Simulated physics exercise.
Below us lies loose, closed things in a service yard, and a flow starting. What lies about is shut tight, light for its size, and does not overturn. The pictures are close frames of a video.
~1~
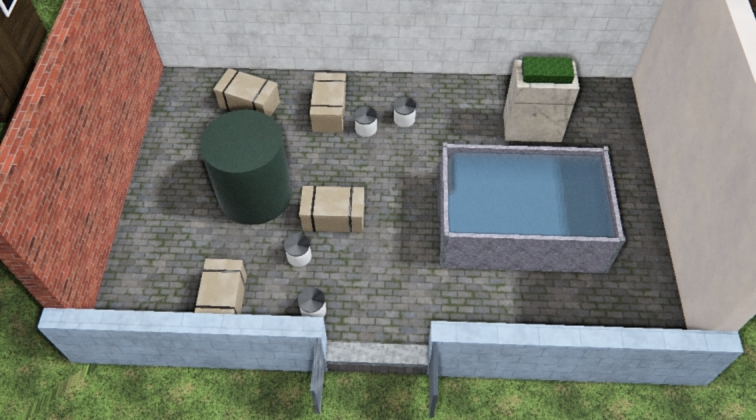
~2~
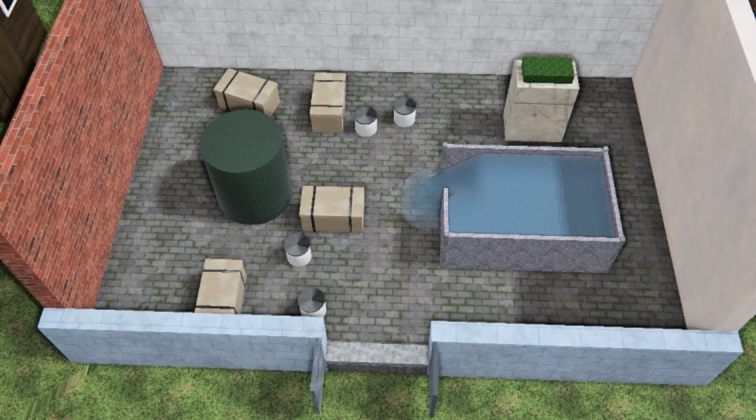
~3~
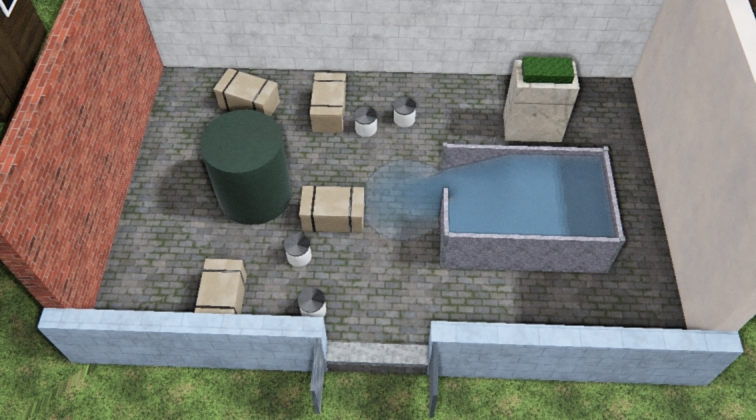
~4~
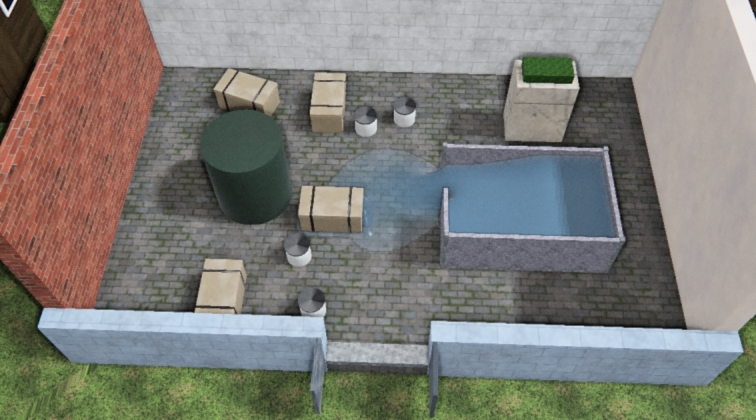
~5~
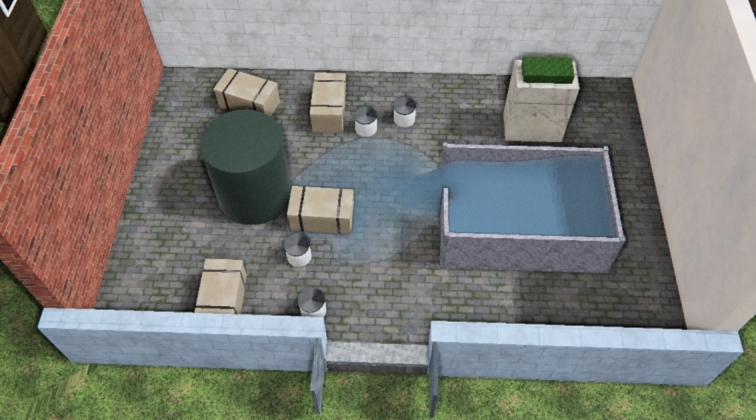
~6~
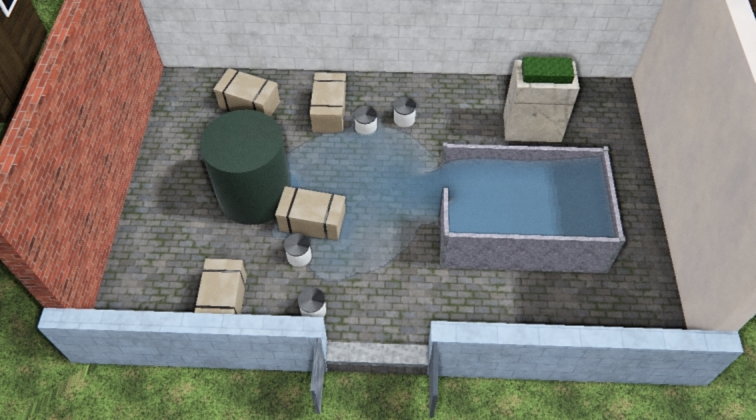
The clip opens on a walled, paved yard with wooden crates, small pails, a dark green tank and a stone pool of water. Water pours through a gap in the pool's left side and spreads leftward across the paving, then the middle crate shifts slightly left and turns a little.
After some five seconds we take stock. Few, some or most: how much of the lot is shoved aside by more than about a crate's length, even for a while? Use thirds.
That comes to at least two thirds.
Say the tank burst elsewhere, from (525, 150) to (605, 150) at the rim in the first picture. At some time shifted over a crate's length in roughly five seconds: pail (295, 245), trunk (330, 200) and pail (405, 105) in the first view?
In turn: Never so far, under that, that far or more.
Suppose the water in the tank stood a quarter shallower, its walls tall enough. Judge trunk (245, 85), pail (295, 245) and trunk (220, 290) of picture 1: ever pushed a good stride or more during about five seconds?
In that order: Moved that far, that far or more, that far or more.
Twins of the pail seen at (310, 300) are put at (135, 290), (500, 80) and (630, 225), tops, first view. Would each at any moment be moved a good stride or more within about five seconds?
In that order: Pushed that far, never so far, under that.
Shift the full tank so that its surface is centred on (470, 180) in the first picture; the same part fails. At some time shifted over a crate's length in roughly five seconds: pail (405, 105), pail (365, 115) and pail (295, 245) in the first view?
One after the other: Less than that, no, swept aside.
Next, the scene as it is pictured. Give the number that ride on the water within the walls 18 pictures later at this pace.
The number is 5.
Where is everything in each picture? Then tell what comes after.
A trunk at (332, 201) rests on the ground; a pail at (366, 115) rests on the ground; 0 of 8 have shifted, in the first picture.
A trunk at (332, 201) rests on the ground; a pail at (366, 115), on the bottom; 0 of 8 have shifted, in the second picture.
A trunk at (332, 201) rests on the ground; a pail at (366, 115), on the bottom; 0 of 8 have shifted, in the third picture.
A trunk at (331, 201), on the bottom; a pail at (366, 115) rests on the ground; 0 of 8 have shifted, in the fourth picture.
A trunk at (321, 202) rests on the ground, close to its start; a pail at (366, 115), on the bottom; 1 of 8 have shifted, in the fifth picture.
A trunk at (310, 205), on the bottom, close to its start; a pail at (366, 114), on the bottom; 1 of 8 have shifted, in the sixth picture.
A moment on, 1 of 8 are well off their spots; 1 afloat.
Next, 6 of 8 are well off their spots; 4 afloat.
Later, 6 of 8 are well off their spots; 5 afloat.
In the end, 7 of 8 are well off their spots, and 7 have been at some point; 5 afloat.
